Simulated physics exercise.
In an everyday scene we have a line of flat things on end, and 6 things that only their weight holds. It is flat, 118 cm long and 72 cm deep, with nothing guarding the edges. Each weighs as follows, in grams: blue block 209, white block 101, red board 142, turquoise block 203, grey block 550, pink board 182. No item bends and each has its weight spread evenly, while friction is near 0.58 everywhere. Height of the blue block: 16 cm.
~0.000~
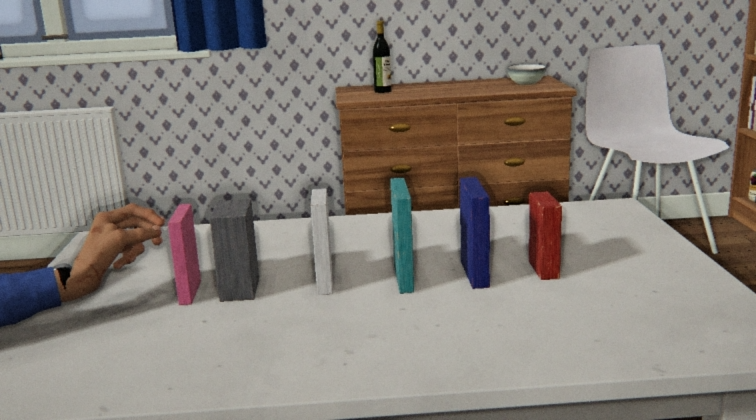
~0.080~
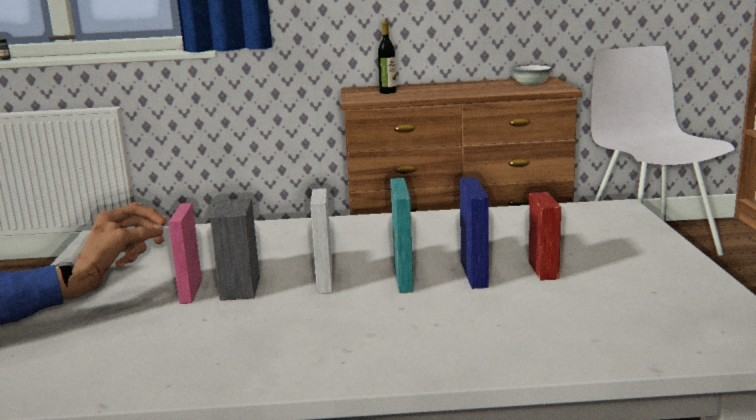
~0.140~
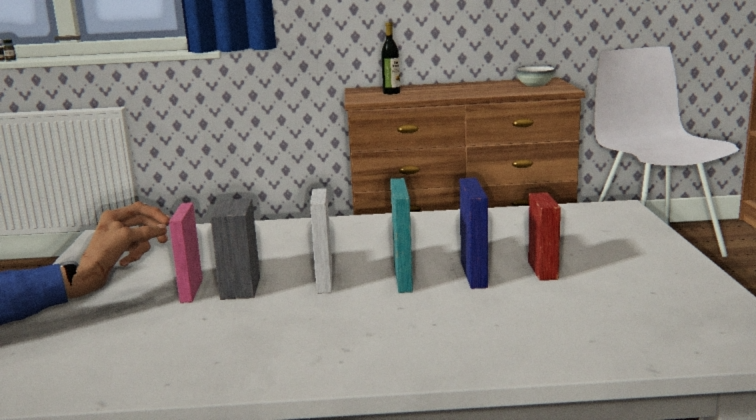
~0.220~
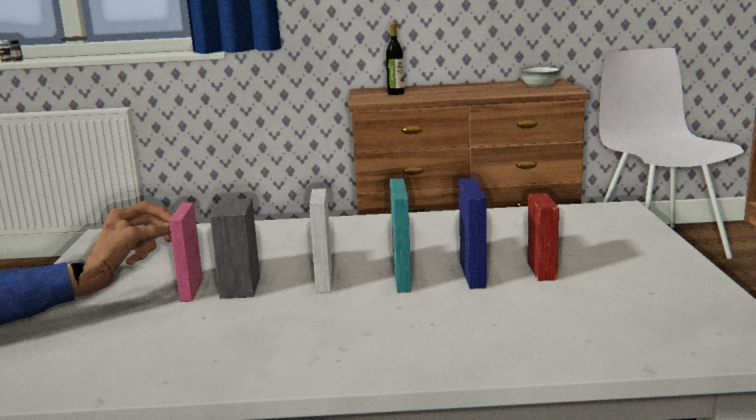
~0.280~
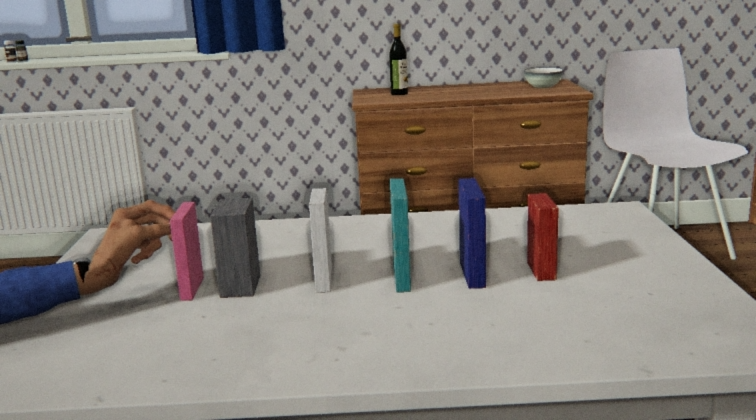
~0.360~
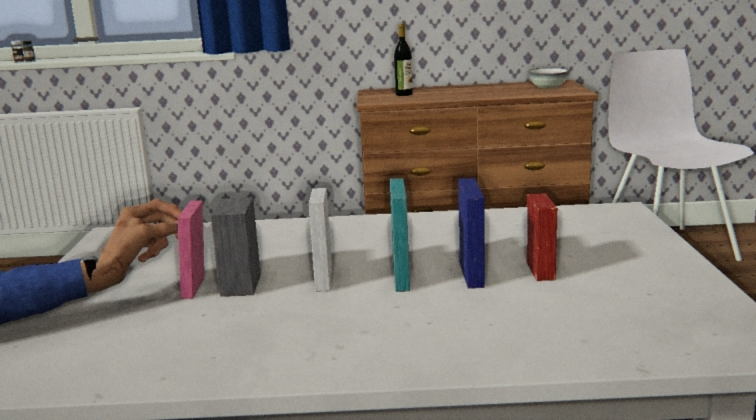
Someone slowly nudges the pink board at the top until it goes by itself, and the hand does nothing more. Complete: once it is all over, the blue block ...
... is still standing.
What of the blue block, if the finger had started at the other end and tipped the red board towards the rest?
The blue block goes down.
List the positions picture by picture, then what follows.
The first picture shows blue block (474, 232); white block (322, 241).
The second picture shows grey block (236, 249); white block (322, 241).
The third picture shows turquoise block (401, 235); grey block (236, 248).
The fourth picture shows white block (321, 241); turquoise block (401, 235).
The fifth picture shows grey block (236, 247); white block (321, 240).
The sixth picture shows pink board 5° over; blue block (471, 232); turquoise block (400, 234).
By 0.56 s, pink board 18° over.
By 0.66 s, pink board 19° over.
When it is over (1.5 s), all 4 within 5 cm of the start. End places, in pixels of the last picture, blue block near (471, 232).
